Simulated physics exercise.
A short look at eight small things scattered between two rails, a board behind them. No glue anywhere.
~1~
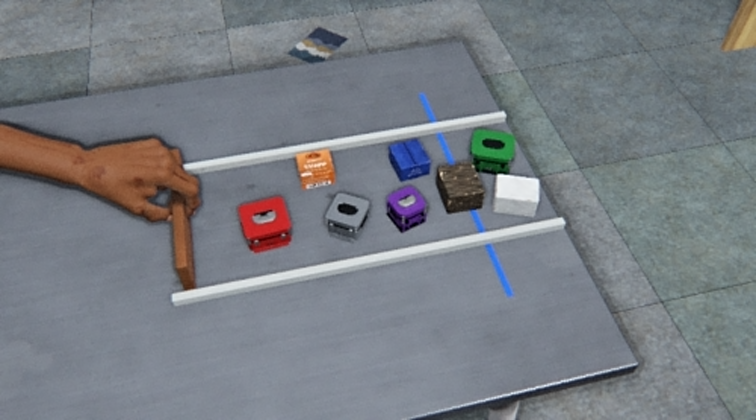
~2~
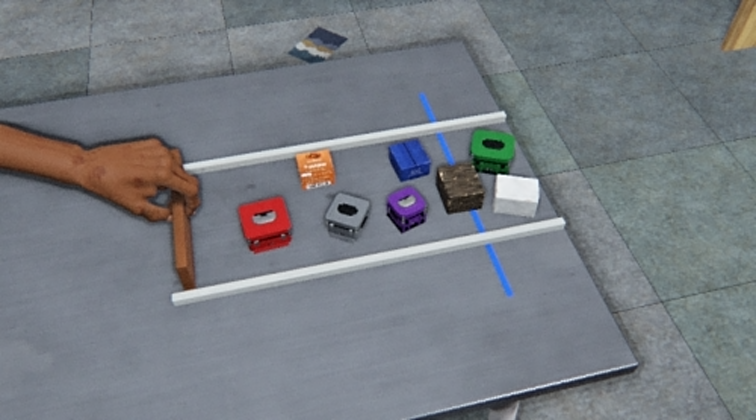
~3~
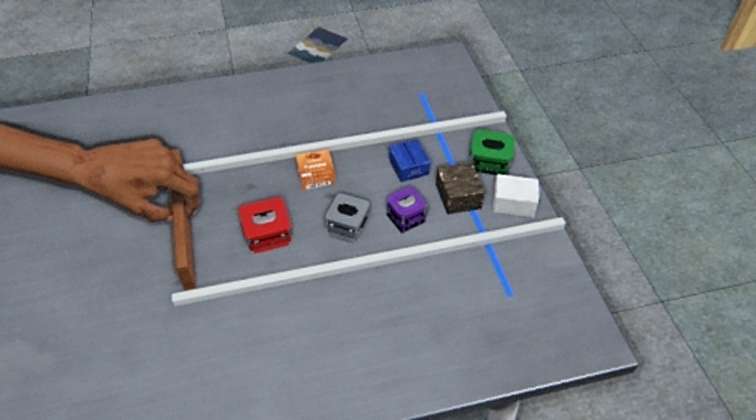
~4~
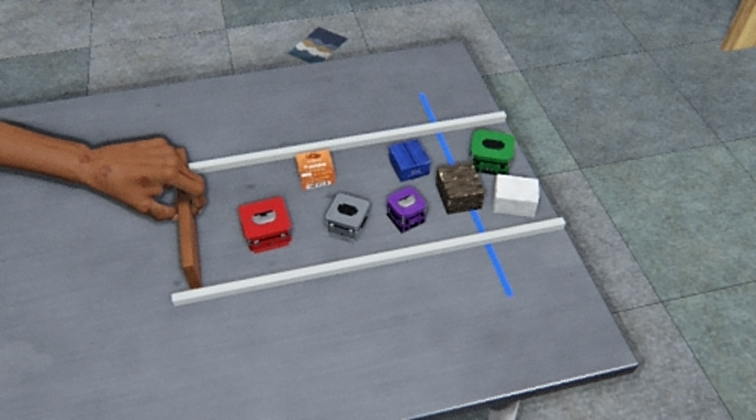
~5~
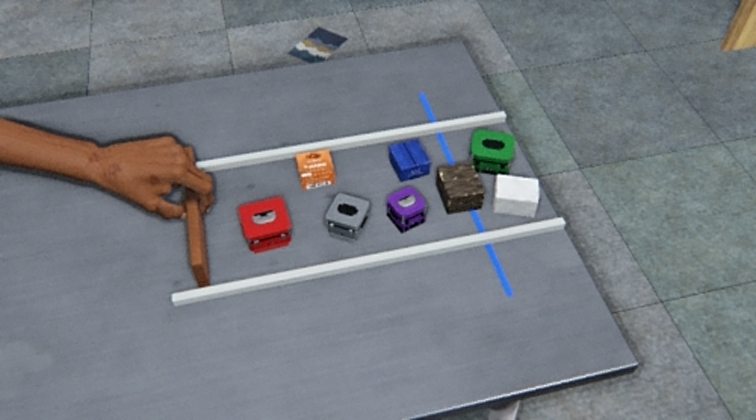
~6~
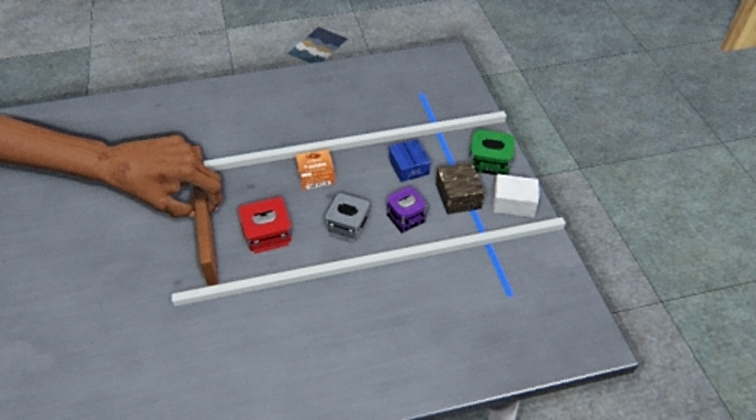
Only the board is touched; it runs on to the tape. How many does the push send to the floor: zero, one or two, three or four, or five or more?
The number that fall off is three or four.
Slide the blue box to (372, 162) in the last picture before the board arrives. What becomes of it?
The blue box is kept.
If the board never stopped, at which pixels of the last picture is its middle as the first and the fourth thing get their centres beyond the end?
About (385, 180), then (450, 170).
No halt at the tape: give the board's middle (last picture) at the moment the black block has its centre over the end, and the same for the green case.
Near (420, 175) and (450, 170).
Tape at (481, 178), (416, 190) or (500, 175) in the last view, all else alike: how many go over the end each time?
In that order 4, 1 and 6.
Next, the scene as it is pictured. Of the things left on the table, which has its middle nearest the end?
It is the grey case.
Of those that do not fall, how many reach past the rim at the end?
Overhanging: 0.
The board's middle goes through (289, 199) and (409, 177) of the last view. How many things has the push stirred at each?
The counts are 2 and 8.
Soon after, none off yet; white block at rest near (516, 196); green case at rest near (492, 153); black block at rest near (459, 188).
At rest, the number that fall off is three or four; fallen, purple case, black block, green case and white block.
